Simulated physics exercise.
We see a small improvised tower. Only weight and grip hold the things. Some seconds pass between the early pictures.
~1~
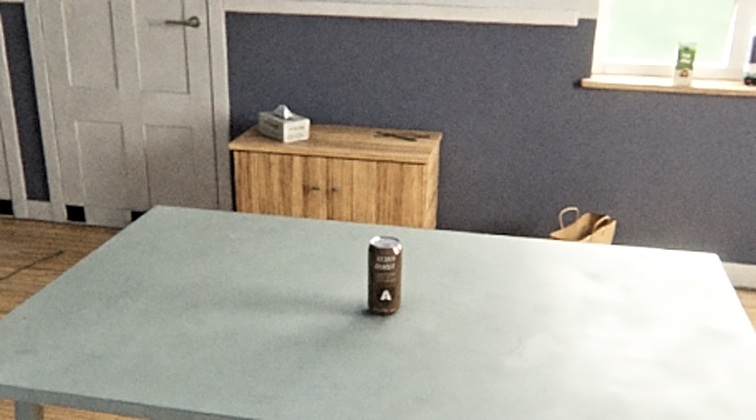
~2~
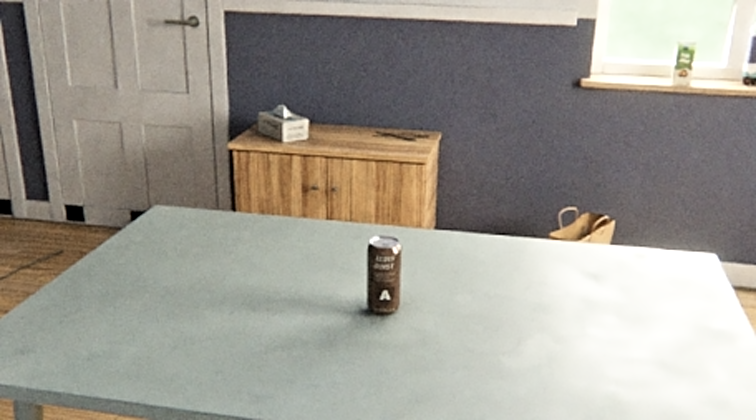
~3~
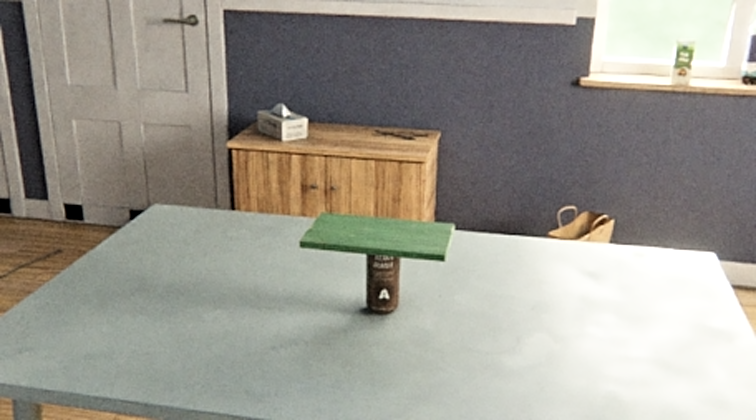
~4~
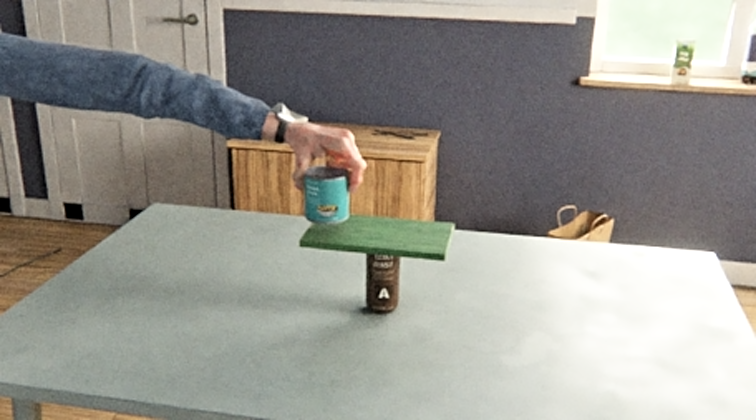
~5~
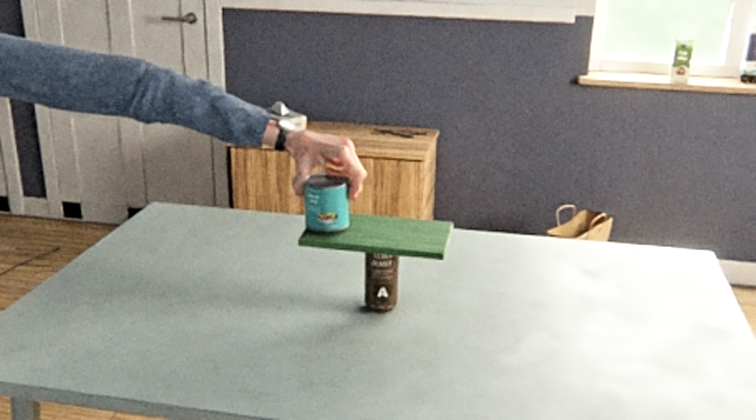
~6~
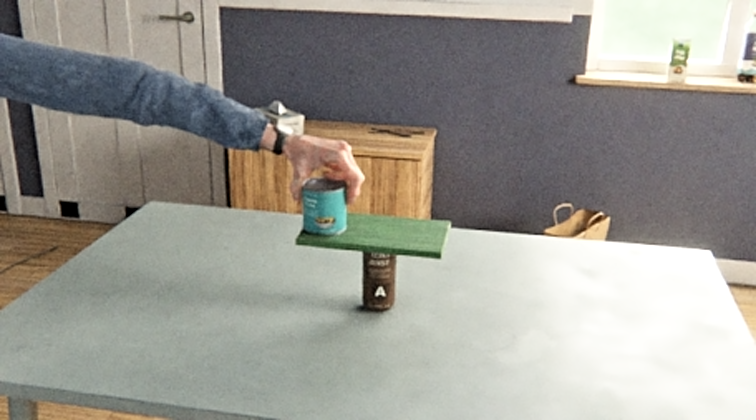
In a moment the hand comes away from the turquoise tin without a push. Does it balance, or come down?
Outcome: The stack comes apart.
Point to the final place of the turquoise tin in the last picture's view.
Near (261, 281).
Then, 0.40 s on from there, turquoise tin now fallen; green board turned 56° from how it was put.
Then, 0.50 s on from there, green board turned 66° from how it was put.
Then, 0.70 s on from there, green board now fallen; brown can turned 28° from how it was put.
Then, 0.80 s on from there, brown can now fallen.
In the end, fallen, green board, brown can and turquoise tin. At the end, from the last picture's camera, turquoise tin near (261, 281). The stack gives way.
